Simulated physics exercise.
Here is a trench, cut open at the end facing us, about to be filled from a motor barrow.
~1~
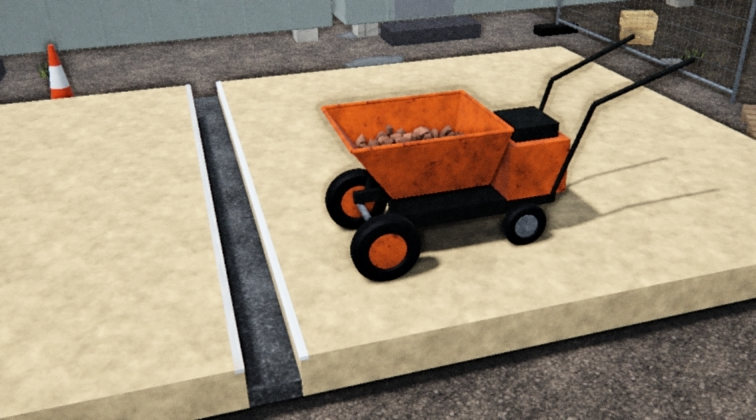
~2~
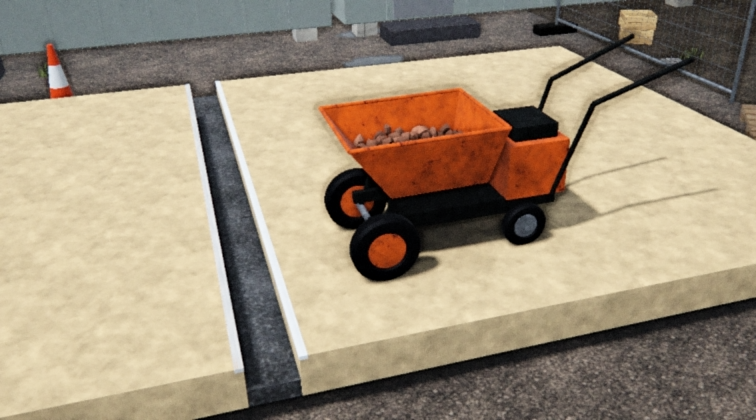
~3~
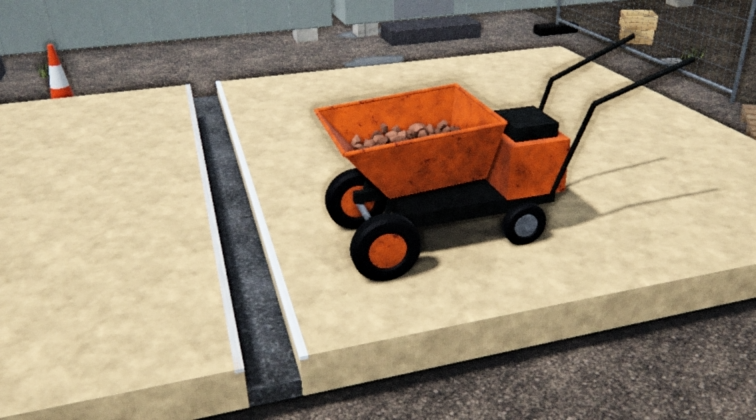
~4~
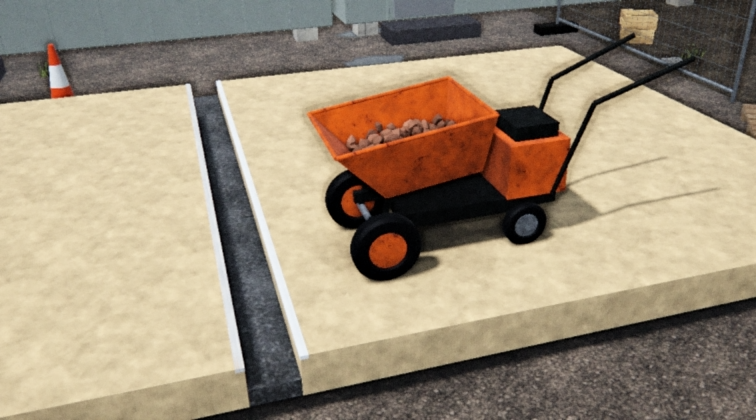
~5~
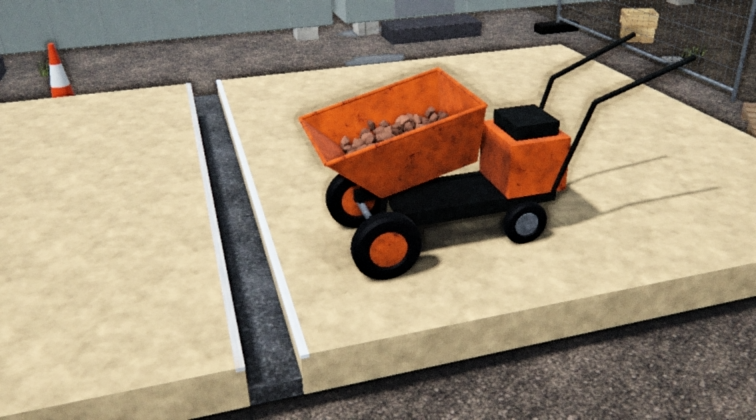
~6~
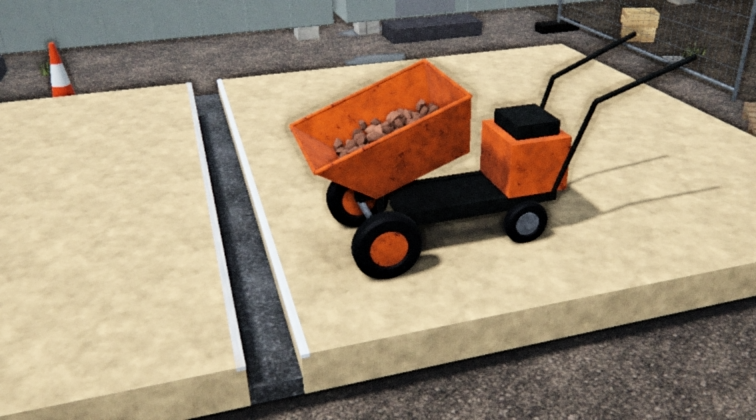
The video shows an orange motor barrow loaded with rubble standing still on a pale slab to the right of a narrow trench, as its skip, level at first, gradually tilts forward to the left, the rubble staying inside.
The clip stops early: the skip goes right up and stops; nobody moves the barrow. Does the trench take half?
It catches over half.
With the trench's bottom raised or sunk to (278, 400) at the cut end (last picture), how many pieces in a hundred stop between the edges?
It comes to 90 per cent or so.
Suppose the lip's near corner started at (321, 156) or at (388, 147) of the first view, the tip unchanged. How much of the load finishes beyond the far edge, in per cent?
First some 60, then 0 per cent.
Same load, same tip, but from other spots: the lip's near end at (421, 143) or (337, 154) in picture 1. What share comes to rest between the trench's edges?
Roughly 30 per cent, and 60 per cent.
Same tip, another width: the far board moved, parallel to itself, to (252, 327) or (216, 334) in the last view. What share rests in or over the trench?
Roughly 50 per cent, and 100 per cent.
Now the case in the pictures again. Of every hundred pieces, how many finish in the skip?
Roughly 5 in a hundred.
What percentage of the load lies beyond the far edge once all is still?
Near 15 %.
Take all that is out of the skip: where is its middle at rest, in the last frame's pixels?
Roughly at (247, 279).
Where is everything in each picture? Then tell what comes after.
In the first frame, lip of the skip near (352, 152), level; top of the load near (424, 147), lumps of rubble; first edge of the trench near (293, 322); far edge near (233, 333), the trench under half as wide as the skip, and about half as deep as wide.
In the second frame, lip of the skip near (350, 152), level; top of the load near (422, 146).
In the third frame, lip of the skip near (345, 155), tipped barely; top of the load near (419, 144).
In the fourth frame, lip of the skip near (336, 159), tipped a little; top of the load near (434, 135).
In the fifth frame, lip of the skip near (326, 165), tipped a little; top of the load near (439, 132).
In the sixth frame, lip of the skip near (315, 173), tipped clearly; top of the load near (430, 125); first edge of the trench near (295, 319); far edge near (234, 331).
Shortly afterwards, skip tipped steeply; the whole lot in the skip.
Next, skip tipped right over; the bulk in the skip; near a quarter in or heaped over the trench; only a few beyond it.
Some moments later, skip tipped right over; a little in the skip; the bulk in or heaped over the trench; a little beyond it.
In the end, skip tipped right over; only a few in the skip; the bulk in or heaped over the trench; a little beyond it.
